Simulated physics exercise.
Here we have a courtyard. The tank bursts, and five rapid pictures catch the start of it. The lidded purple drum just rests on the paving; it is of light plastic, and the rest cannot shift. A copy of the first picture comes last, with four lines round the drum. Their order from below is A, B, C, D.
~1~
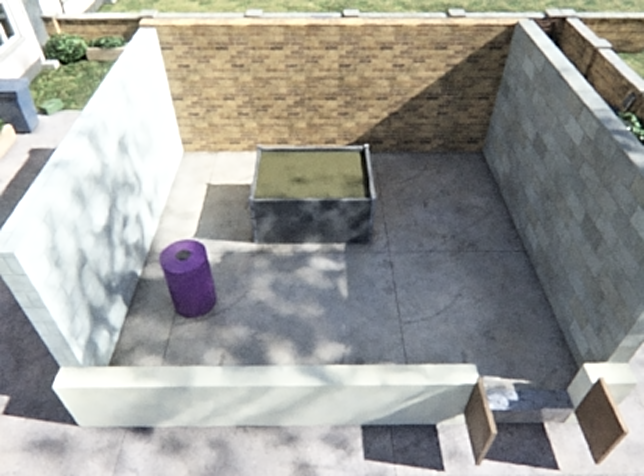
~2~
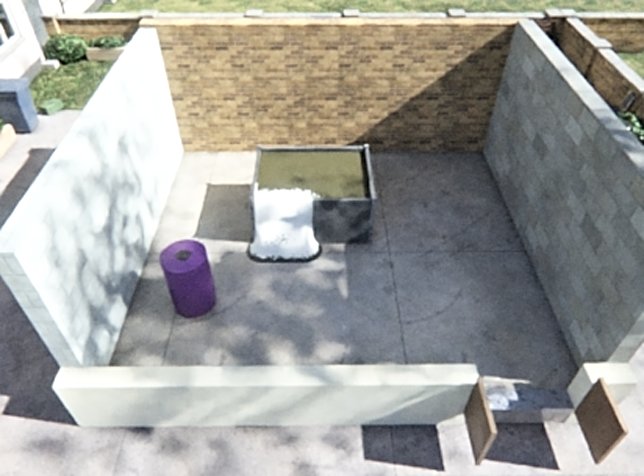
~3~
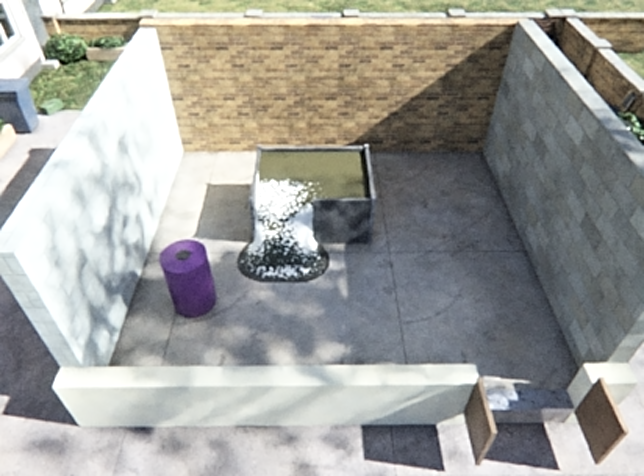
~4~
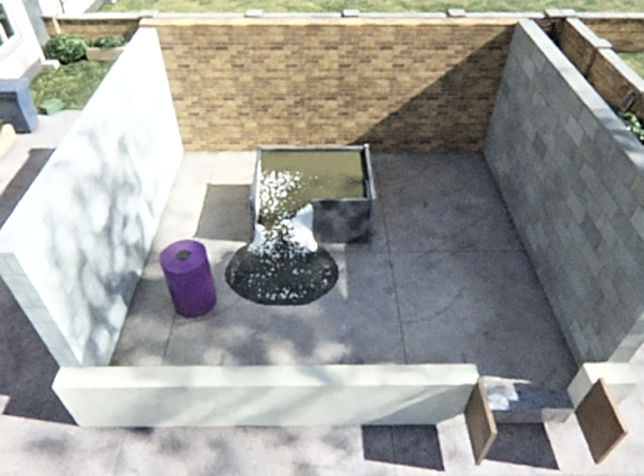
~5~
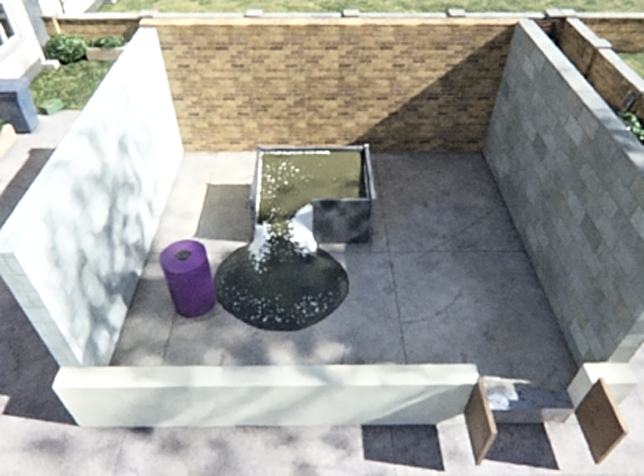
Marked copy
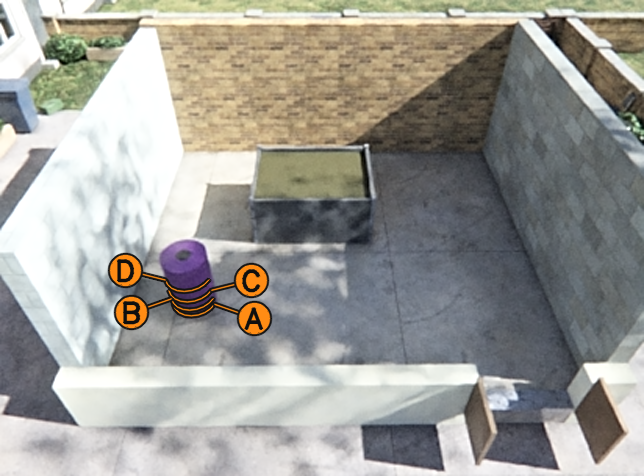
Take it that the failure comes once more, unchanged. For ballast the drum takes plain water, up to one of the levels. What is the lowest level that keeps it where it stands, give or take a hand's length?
Mark C just does it.
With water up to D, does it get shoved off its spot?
No, that is safe.
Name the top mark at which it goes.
It is B.
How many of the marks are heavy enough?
Two.
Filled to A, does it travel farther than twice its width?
Yes, clearly.
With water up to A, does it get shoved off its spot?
Yes, that goes wrong.
On the marked copy, A at (191, 315); B at (189, 310); C at (187, 302); D at (184, 291); from the bottom up A, B, C, D.
For mark A, it is pushed about 5 times its own width away.
For mark B, it is pushed about its own width away.
For mark C, it shifts by a finger or two and stays.
For mark D, it does not move.
